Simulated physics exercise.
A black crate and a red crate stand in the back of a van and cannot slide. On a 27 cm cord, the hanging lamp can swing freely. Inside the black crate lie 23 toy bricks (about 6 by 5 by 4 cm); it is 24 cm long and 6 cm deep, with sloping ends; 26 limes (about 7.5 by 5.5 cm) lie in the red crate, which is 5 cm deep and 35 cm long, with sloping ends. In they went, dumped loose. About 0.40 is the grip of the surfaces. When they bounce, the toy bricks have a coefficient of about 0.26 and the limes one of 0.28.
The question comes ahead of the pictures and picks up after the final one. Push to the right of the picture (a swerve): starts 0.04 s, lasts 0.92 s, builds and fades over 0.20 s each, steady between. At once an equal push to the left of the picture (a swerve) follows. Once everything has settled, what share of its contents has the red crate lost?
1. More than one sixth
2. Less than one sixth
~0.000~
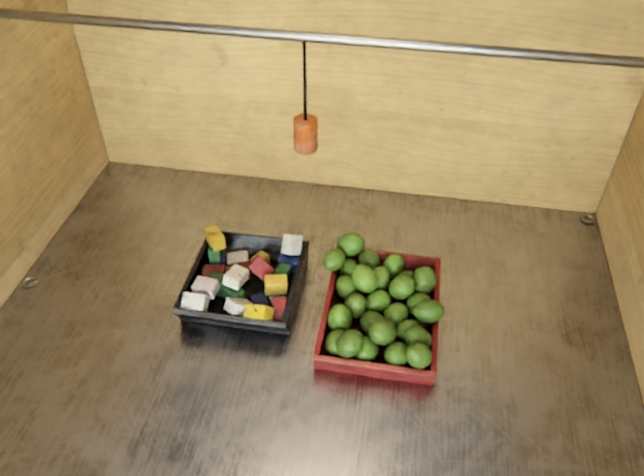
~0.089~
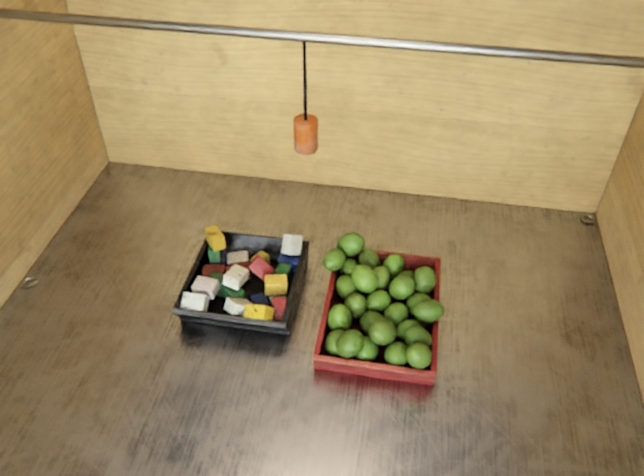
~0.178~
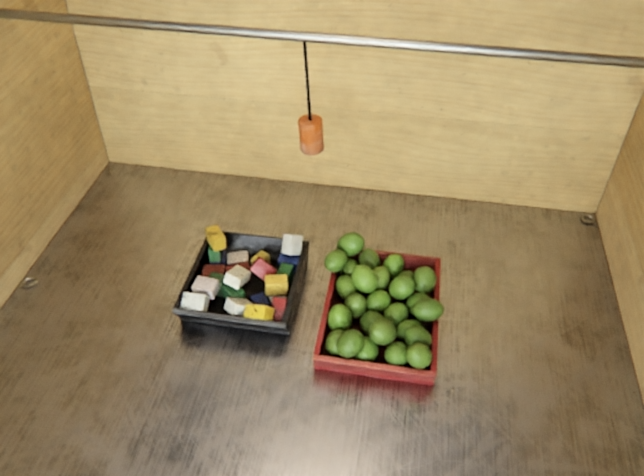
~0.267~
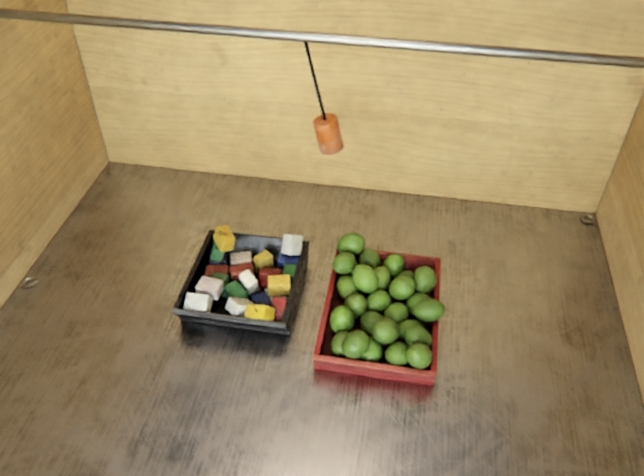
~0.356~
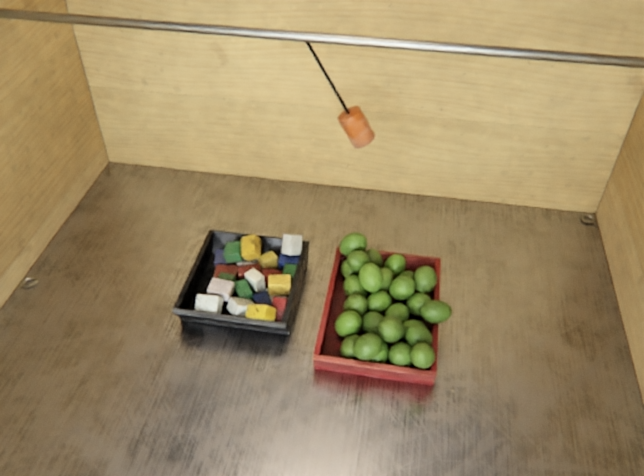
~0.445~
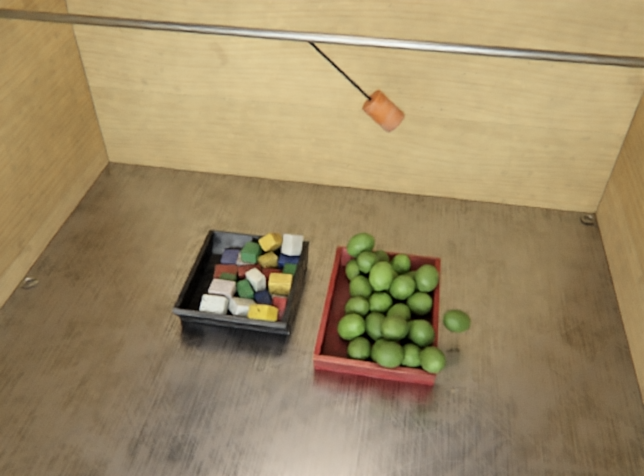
More than one sixth.
After 0.77 s, black crate 23 in, 0 out and red crate 20 in, 6 out.
After 1.18 s, black crate 23 in, 0 out and red crate 19 in, 7 out.
After 1.75 s, black crate 23 in, 0 out and red crate 17 in, 9 out.
Final count (at 2.48 s), black crate 23 in, 0 out and red crate 17 in, 9 out. Asked share, 9 of 26, 35 per cent.
